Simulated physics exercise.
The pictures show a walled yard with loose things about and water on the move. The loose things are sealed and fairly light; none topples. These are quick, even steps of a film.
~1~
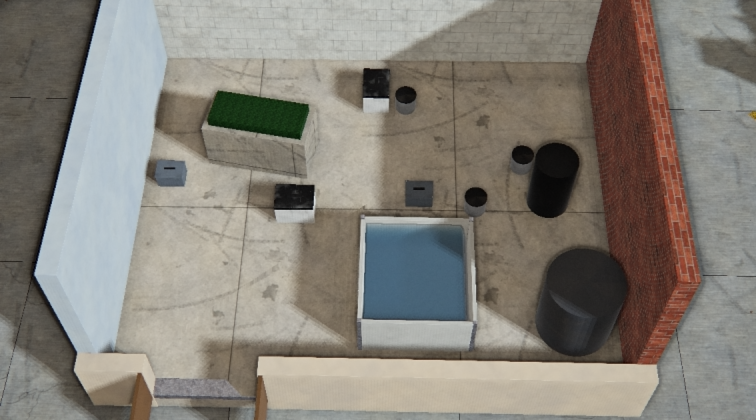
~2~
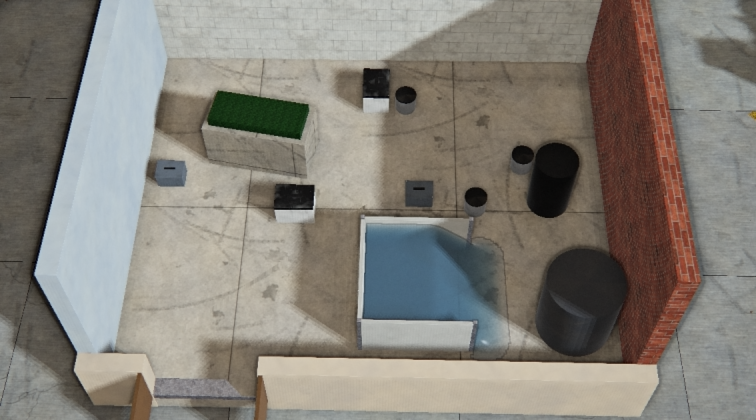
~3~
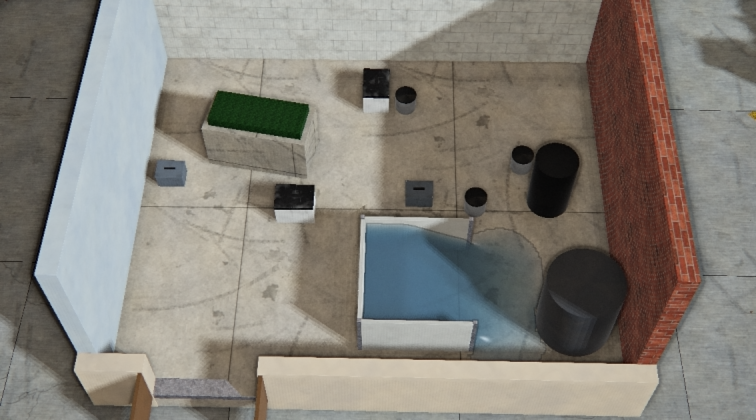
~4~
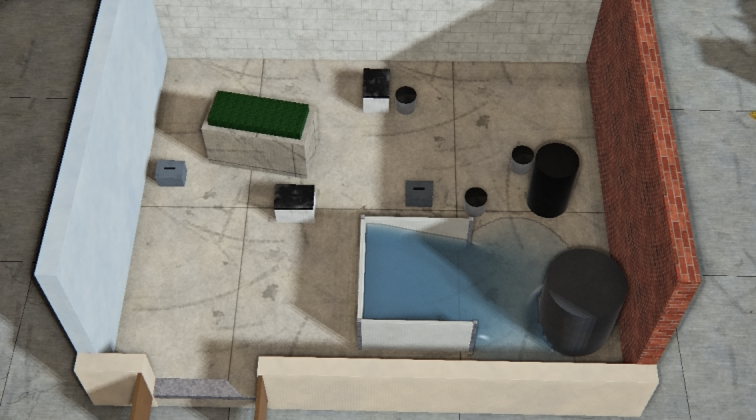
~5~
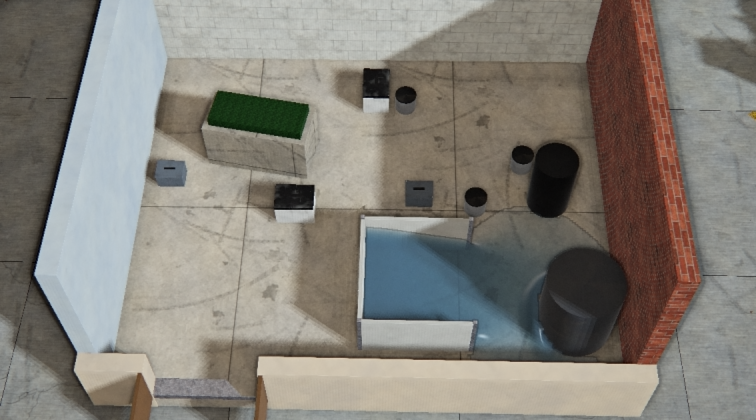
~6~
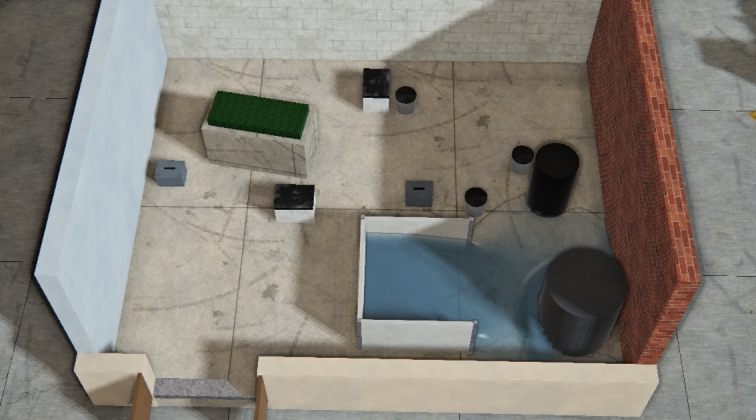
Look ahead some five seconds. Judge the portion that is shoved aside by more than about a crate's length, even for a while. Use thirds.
It is from one to two thirds.
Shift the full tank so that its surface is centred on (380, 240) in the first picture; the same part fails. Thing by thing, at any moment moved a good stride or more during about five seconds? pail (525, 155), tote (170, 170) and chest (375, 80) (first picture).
One after the other: Swept aside, no, not that far.
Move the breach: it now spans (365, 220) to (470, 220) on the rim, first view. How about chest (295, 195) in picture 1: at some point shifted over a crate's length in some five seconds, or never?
Answer: Not that far.
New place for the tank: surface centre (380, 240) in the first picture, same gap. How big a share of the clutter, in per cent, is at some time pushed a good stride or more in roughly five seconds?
Near 40 in a hundred.
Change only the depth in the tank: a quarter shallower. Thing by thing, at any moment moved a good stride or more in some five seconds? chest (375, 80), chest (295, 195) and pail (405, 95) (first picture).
In turn: Less than that, under that, under that.
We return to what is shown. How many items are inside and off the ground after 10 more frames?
I count 0.
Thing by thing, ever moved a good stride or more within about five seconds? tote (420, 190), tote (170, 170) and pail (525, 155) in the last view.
As listed: Yes, short of that, moved that far.
A moment on, 0 of 7 are well off their spots; 0 afloat.
Next, 0 of 7 are well off their spots; 0 afloat.
Later, 2 of 7 are well off their spots; 3 afloat.
In the end, 3 of 7 are well off their spots, and 3 have been at some point; 3 afloat.
